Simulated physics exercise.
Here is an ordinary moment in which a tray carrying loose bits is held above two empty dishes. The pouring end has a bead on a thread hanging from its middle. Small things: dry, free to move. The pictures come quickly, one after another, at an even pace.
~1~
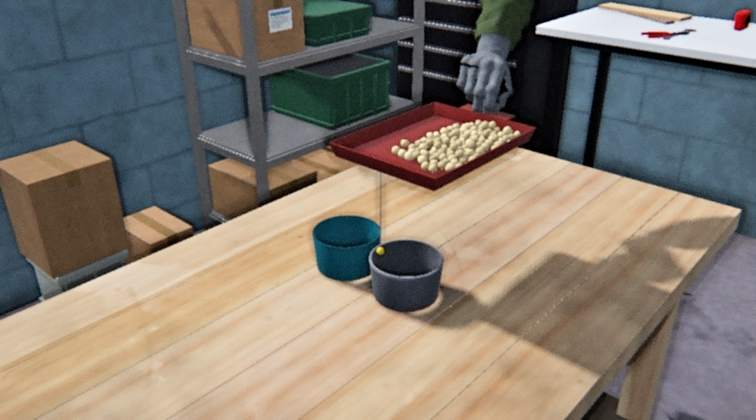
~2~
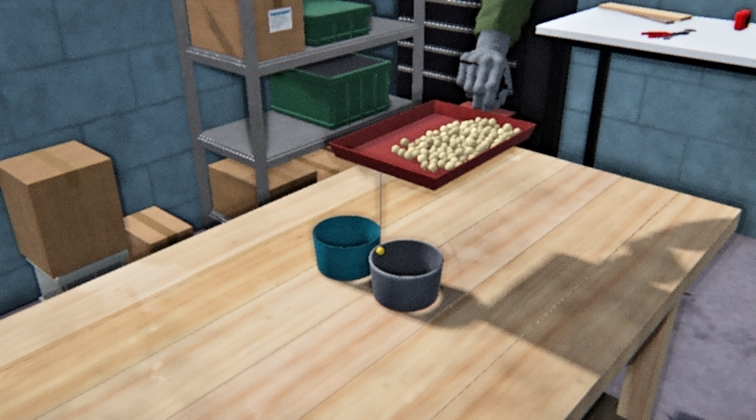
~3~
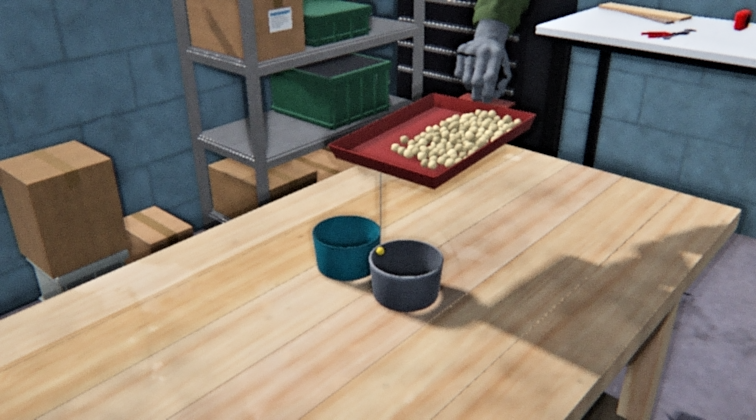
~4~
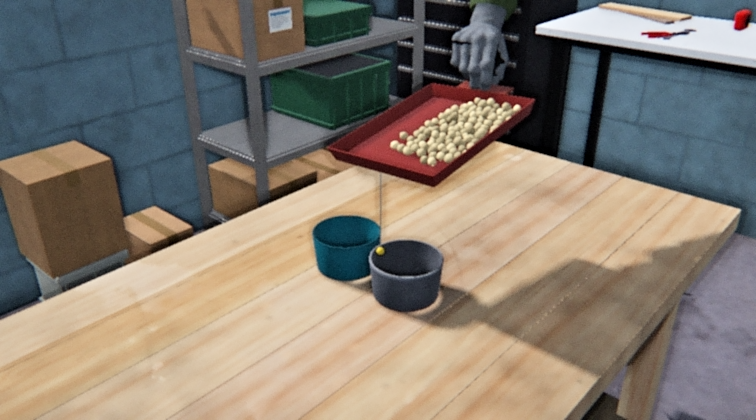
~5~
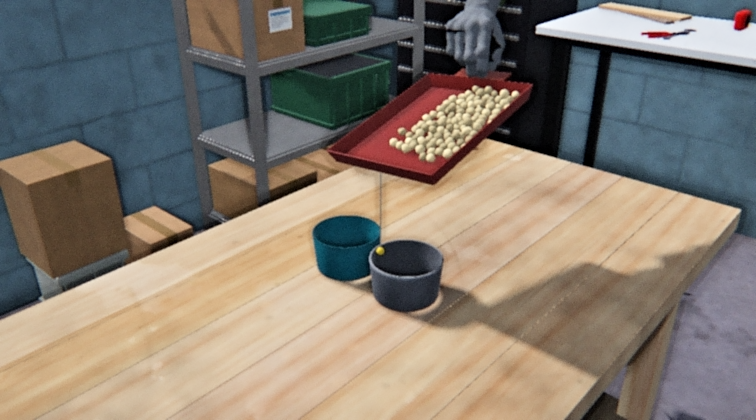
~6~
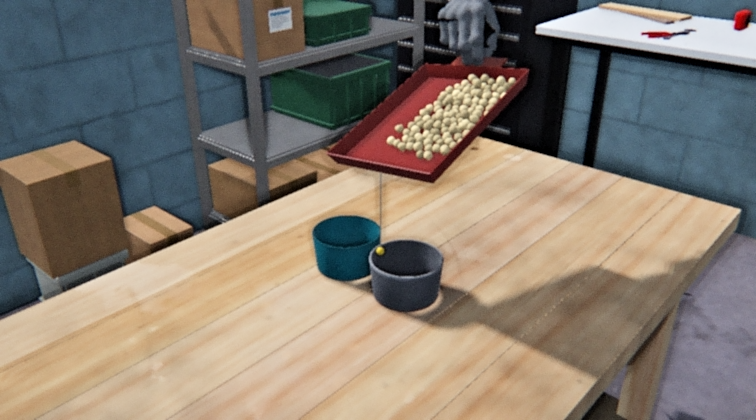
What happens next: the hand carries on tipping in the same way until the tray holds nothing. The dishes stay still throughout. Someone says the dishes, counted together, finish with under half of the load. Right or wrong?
Right.
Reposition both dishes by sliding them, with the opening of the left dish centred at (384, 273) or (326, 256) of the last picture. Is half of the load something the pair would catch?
So that's a lesser portion the first time round, a greater portion the second.
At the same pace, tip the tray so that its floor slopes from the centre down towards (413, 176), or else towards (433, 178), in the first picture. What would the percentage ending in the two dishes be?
About 0 and 10 per cent.
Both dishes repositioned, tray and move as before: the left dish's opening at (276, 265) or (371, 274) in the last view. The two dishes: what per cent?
Around 20 and around 20 per cent, in that order.
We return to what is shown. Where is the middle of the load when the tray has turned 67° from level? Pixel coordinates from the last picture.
(361, 149).
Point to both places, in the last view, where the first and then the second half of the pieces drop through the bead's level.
At (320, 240) for the first part, then at (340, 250) for the others.
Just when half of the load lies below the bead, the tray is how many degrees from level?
The angle is around 115°.
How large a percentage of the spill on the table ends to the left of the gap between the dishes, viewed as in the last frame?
It comes out at roughly 100 percent.
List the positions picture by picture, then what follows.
Corners of the pouring end near (335, 142) and (435, 176), level; middle of the load near (462, 145), macadamia nuts; left dish near (323, 258); right dish near (382, 288); bead on its thread near (381, 251), in the first picture.
Corners of the pouring end near (335, 143) and (435, 175), level; middle of the load near (462, 143), in the second picture.
Corners of the pouring end near (334, 144) and (434, 174), tipped barely, lowest at the left corner; middle of the load near (462, 138), in the third picture.
Corners of the pouring end near (333, 146) and (432, 173), tipped a little, lowest at the left corner; middle of the load near (461, 130), in the fourth picture.
Corners of the pouring end near (333, 149) and (431, 171), tipped clearly, lowest at the left corner; middle of the load near (459, 121), in the fifth picture.
Corners of the pouring end near (332, 151) and (429, 170), tipped clearly, lowest at the left corner; middle of the load near (456, 114), only a few on the move; left dish near (323, 258); right dish near (382, 288), in the sixth picture.
Shortly afterwards, tray tipped steeply; all but a few on the tray; a little in the air.
Next, tray tipped past a quarter turn; near half on the tray; a little in the left dish; near a quarter outside both; a little in the air.
Some moments later, tray tipped past a quarter turn; near a quarter in the left dish; the bulk outside both.
In the end, tray tipped past a quarter turn; none at all in the right dish; near a quarter in the left dish; the bulk outside both.
